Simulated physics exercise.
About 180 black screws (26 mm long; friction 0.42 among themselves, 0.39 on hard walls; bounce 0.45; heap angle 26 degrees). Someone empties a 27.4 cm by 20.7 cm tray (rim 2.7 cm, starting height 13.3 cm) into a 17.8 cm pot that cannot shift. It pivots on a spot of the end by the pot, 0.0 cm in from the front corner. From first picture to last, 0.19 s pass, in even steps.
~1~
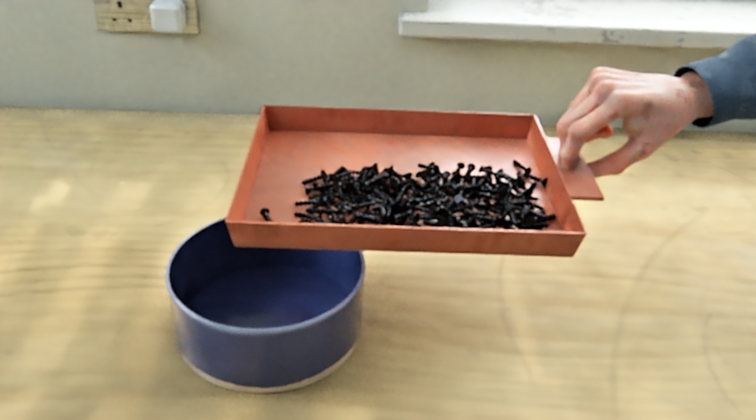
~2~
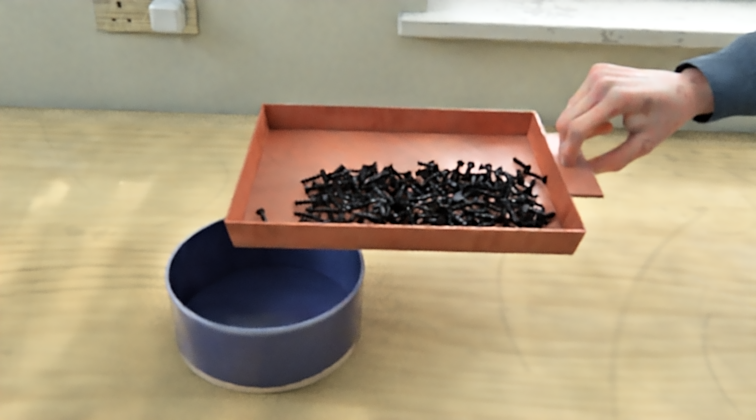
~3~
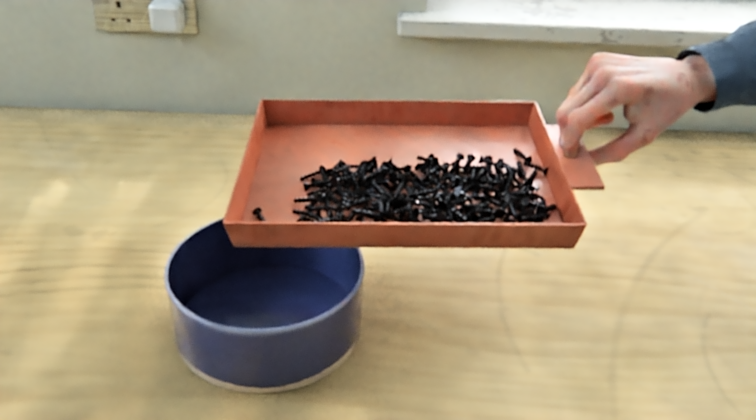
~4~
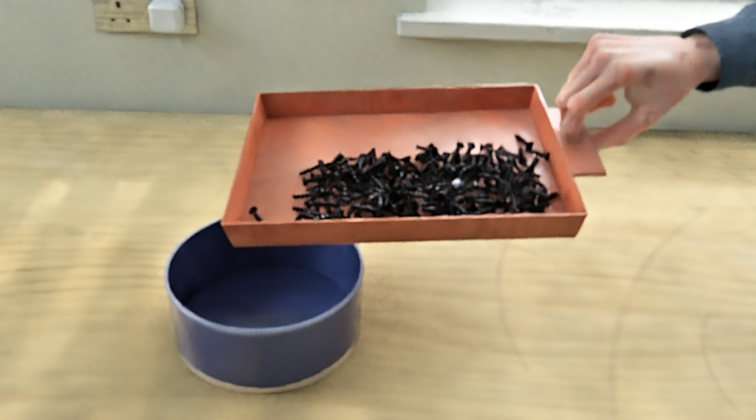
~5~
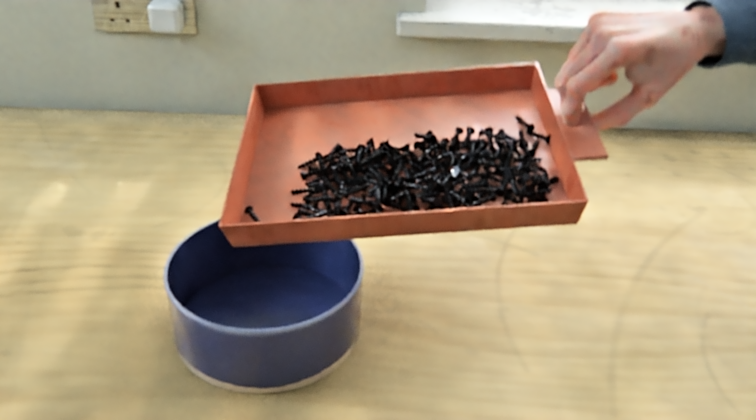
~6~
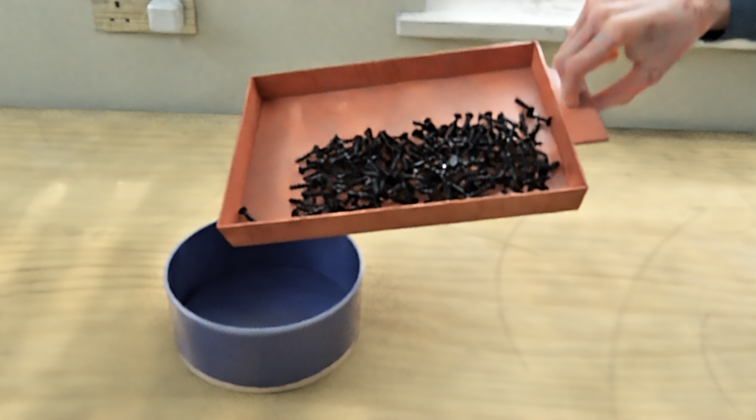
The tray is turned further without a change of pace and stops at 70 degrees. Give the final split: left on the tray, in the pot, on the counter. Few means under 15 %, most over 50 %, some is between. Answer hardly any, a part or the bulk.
Tray: A part, pot: Hardly any, counter: The bulk.
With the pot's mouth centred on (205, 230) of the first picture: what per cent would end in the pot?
Some 0 per cent.
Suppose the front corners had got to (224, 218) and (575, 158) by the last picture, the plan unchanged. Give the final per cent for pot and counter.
Pot 25, counter 40.
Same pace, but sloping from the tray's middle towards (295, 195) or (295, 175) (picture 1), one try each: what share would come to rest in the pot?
About 15 and 25 per cent.
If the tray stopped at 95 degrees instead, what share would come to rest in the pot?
Then about 5 per cent.
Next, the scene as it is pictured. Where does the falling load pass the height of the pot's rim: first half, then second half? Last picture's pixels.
At about (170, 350), then at (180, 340).
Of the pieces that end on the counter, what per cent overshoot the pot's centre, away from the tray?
About 90 per cent.
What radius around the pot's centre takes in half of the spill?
Some 16 cm.
Then, 0.26 s after the last picture, tilt 42 degrees; the tray holds 100 %, the pot 0 %.
Then, 0.43 s after the last picture, tilt 60 degrees; the tray holds 100 %, the pot 0 %.
Then, 0.73 s after the last picture, tilt 70 degrees; the tray holds 45 %, the pot 0 %.
In the end, tray 25 %, pot 5 %, counter 70 %.
